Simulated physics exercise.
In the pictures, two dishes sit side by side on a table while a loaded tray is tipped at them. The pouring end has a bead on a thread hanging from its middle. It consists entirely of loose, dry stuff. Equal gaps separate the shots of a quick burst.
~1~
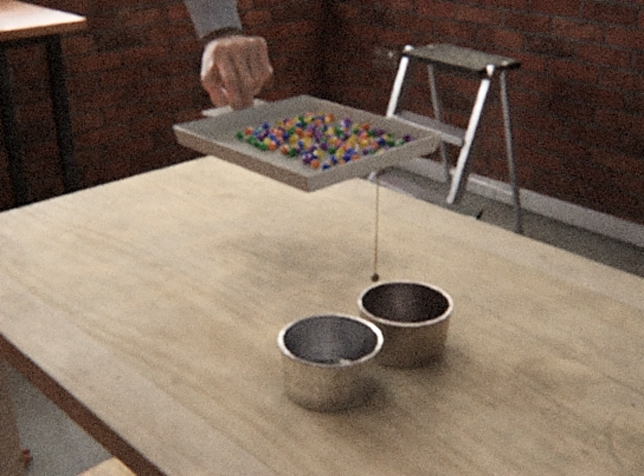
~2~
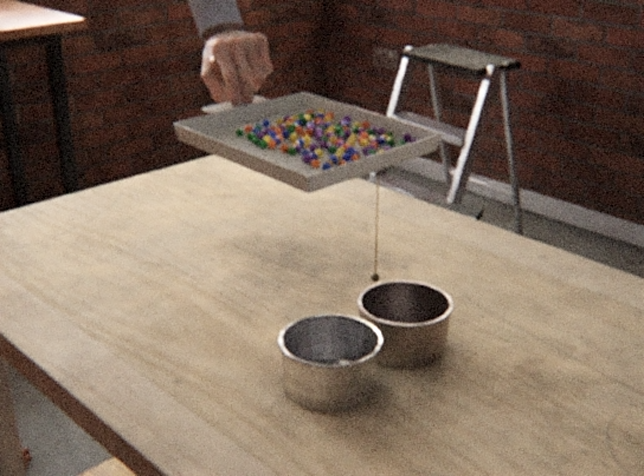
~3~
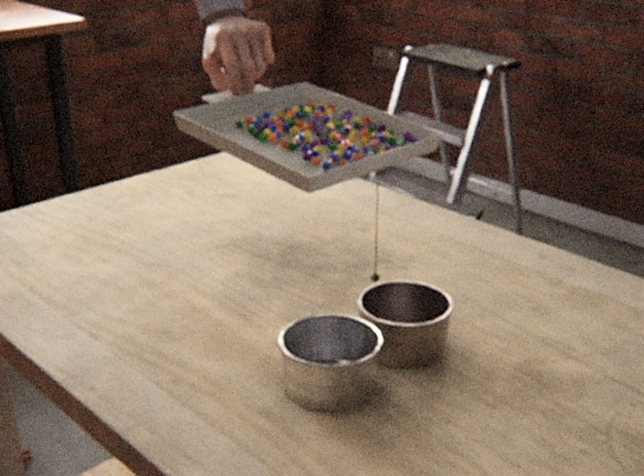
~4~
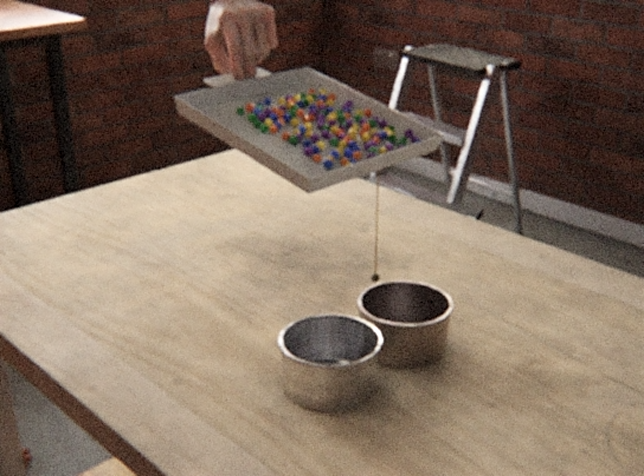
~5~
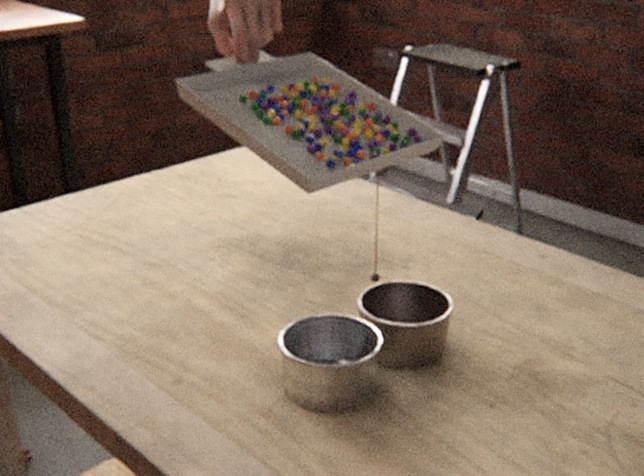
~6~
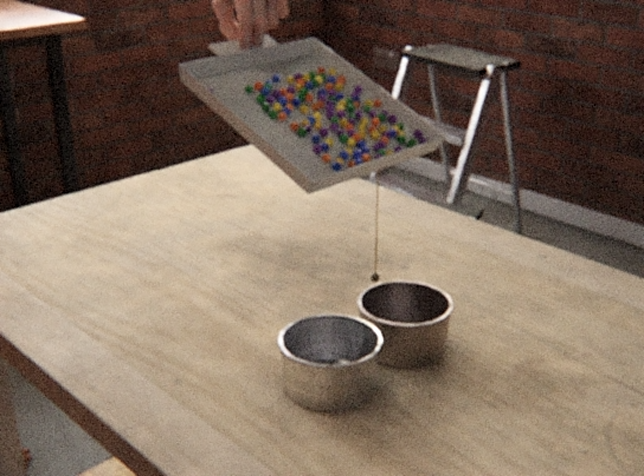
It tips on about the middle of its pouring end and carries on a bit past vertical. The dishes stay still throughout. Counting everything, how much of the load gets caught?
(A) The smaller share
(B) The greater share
(B) The greater share.
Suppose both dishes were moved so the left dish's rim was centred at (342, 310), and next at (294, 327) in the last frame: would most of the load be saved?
Taking the places in turn, it's shy of half and then shy of half.
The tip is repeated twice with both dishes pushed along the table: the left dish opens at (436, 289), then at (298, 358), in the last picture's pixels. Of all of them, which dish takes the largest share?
In the first try it's the one on the left, and in the second it's the one on the right.
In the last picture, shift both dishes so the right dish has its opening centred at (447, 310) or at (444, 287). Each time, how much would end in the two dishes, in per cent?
First try: Roughly 60 per cent; second try: Roughly 80 per cent.
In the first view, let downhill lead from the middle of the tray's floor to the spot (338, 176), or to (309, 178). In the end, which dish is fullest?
Number one favours the left of the two; number two favours the left of the two.
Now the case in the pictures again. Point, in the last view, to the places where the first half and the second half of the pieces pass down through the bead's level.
About (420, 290) to begin with, then about (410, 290).
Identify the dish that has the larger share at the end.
The one at right ends up fuller.
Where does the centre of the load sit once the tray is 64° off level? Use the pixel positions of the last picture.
Load centre: Approx. (383, 150).
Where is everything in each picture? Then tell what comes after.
Corners of the pouring end near (308, 174) and (436, 133), level; middle of the load near (319, 140), round plastic beads; left dish near (365, 378); right dish near (439, 337); bead on its thread near (375, 278), in the first picture.
Corners of the pouring end near (308, 174) and (436, 133), level; middle of the load near (320, 138), in the second picture.
Corners of the pouring end near (309, 175) and (437, 134), tipped barely, level across its low end; middle of the load near (320, 133), in the third picture.
Corners of the pouring end near (310, 175) and (438, 134), tipped a little, level across its low end; middle of the load near (321, 125), in the fourth picture.
Corners of the pouring end near (312, 177) and (440, 135), tipped clearly, level across its low end; middle of the load near (324, 119), in the fifth picture.
Corners of the pouring end near (313, 178) and (441, 135), tipped clearly, level across its low end; middle of the load near (330, 115), all but a few on the move; left dish near (365, 378); right dish near (439, 337), in the sixth picture.
Shortly afterwards, tray tipped steeply; all but a few on the tray; only a few in the air.
Next, tray tipped past a quarter turn; near a quarter on the tray; a little in the left dish; near a quarter in the right dish; a little outside both; near a third in the air.
Some moments later, tray tipped past a quarter turn; near a quarter in the left dish; near half in the right dish; near a third outside both.
In the end, tray tipped past a quarter turn; near a quarter in the left dish; near half in the right dish; near a third outside both.
